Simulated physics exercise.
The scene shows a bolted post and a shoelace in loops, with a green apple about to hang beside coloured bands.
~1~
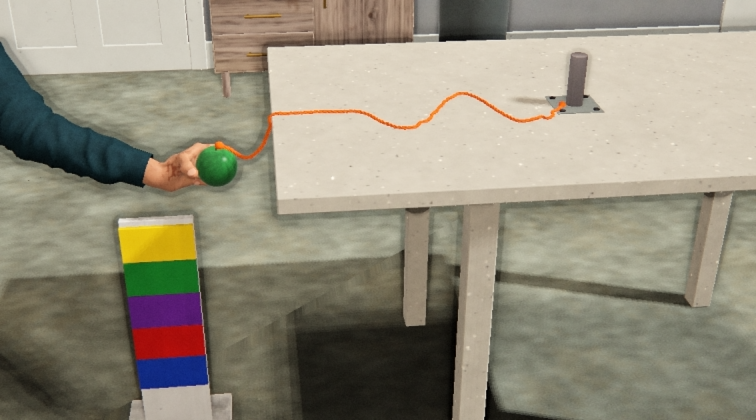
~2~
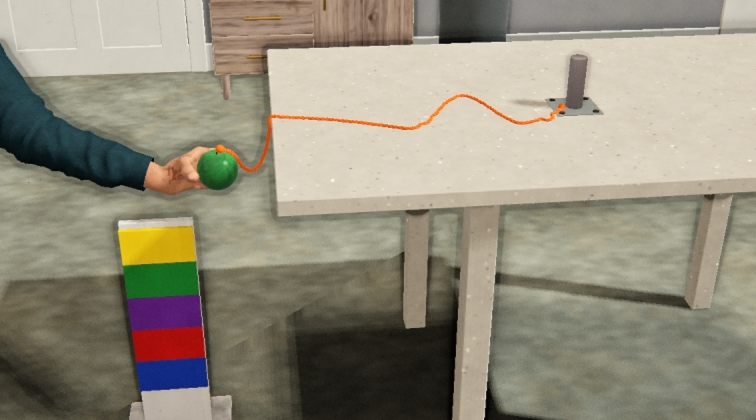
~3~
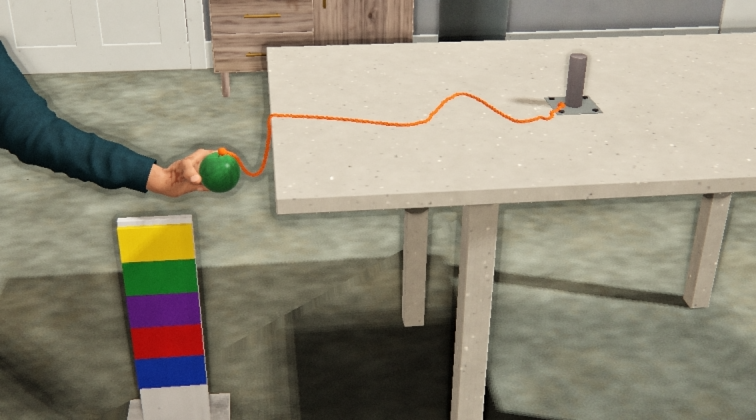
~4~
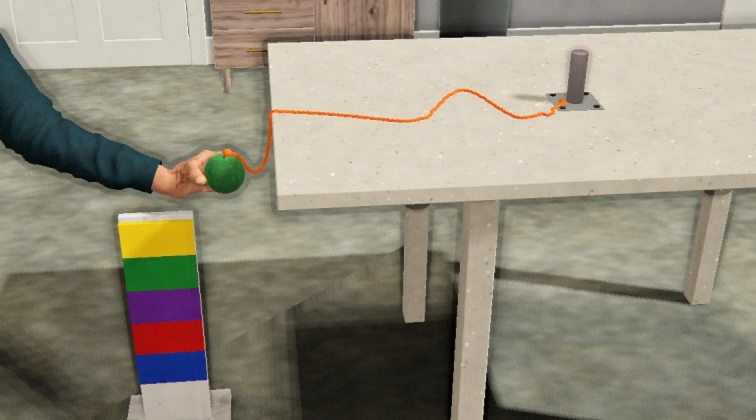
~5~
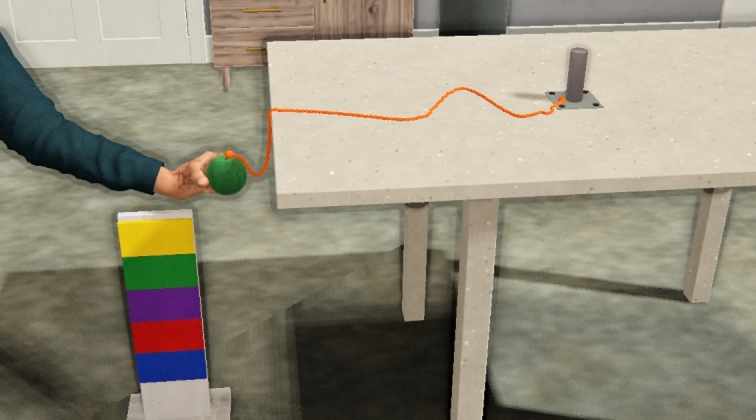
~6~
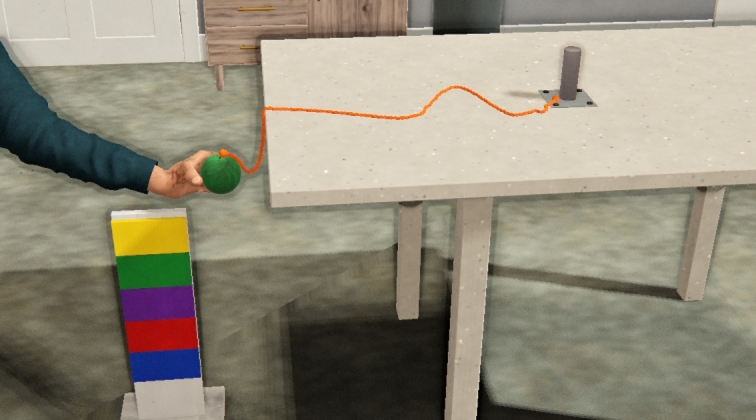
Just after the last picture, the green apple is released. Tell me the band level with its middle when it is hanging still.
That is the red band.
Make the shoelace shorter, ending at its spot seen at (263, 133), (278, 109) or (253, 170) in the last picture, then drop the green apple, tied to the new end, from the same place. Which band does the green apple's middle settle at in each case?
First try: Green; second try: Yellow; third try: Purple.
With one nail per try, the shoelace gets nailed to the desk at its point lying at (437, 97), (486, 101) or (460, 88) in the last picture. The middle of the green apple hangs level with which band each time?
Going through them one at a time, the answers are green; purple; green.
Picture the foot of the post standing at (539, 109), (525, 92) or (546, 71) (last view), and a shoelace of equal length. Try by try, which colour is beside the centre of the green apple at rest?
Taking each post in turn, it's blue, then blue, then red.
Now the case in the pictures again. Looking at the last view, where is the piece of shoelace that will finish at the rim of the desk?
The point at (381, 117).
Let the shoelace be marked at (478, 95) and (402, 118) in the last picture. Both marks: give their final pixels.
First one: (423, 106); second one: (282, 115).
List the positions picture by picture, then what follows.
The first picture shows green apple (217, 166); yellow (158, 245); green (162, 279); purple (165, 311); red (169, 343); blue (173, 373).
The second picture shows green apple (218, 170); shoelace through (542, 119) (480, 102) (432, 116) (360, 123) (271, 125).
The third picture shows green apple (220, 172).
The fourth picture shows green apple (225, 173); shoelace through (542, 114) (480, 96) (433, 110) (355, 117) (271, 126).
The fifth picture shows green apple (227, 175).
The sixth picture shows green apple (221, 174); shoelace through (535, 111) (474, 93) (426, 107) (348, 114) (264, 123).
Soon after, apple near (232, 304); level with purple.
Then, apple near (293, 312); level with red.
Further on, apple near (276, 337); level with red.
At rest, apple near (277, 334); level with red. At red.
